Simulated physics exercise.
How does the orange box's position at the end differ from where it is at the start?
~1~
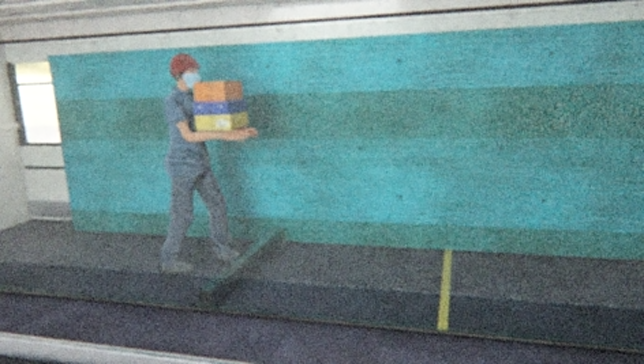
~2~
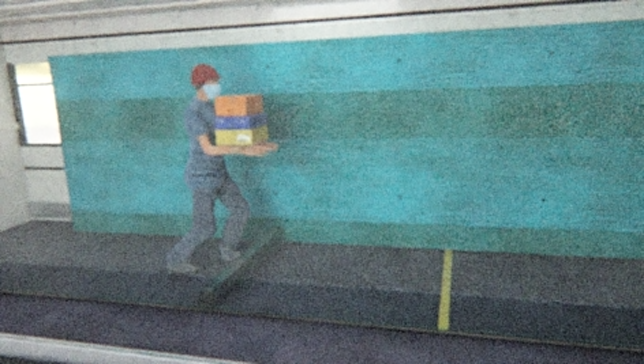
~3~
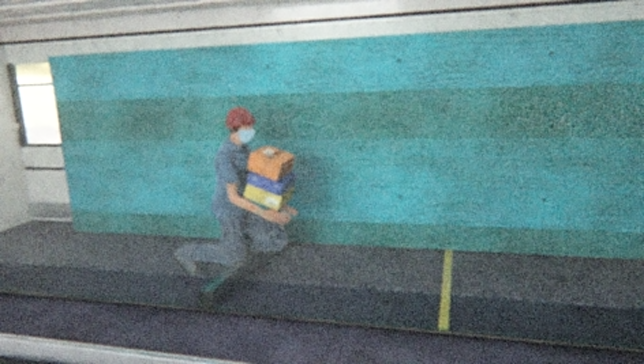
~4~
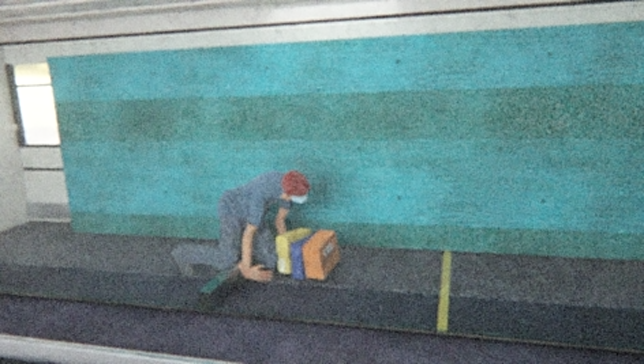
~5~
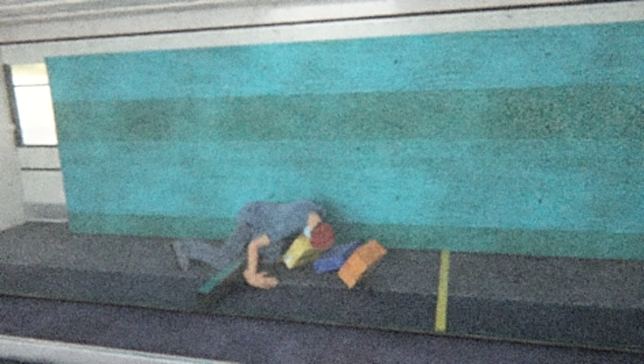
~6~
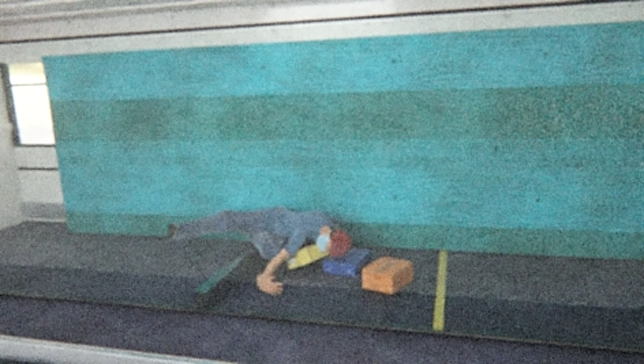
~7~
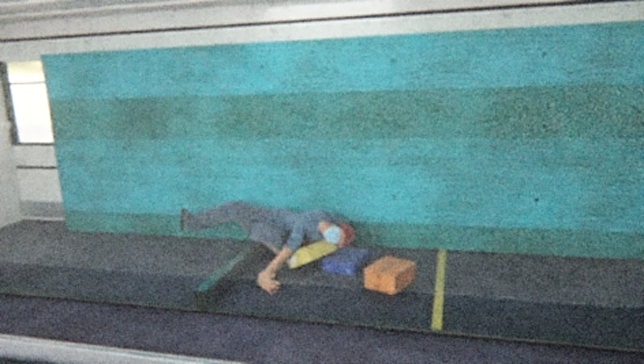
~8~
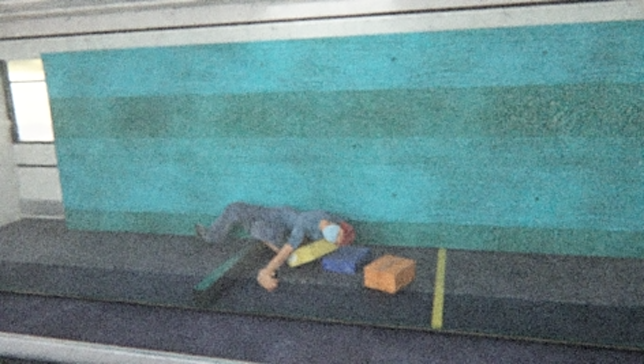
At the start the orange box is on top of the stack held on the person's forearms, toward the left. At the end it lies on the floor farther right, beyond the blue box and just short of the yellow line.
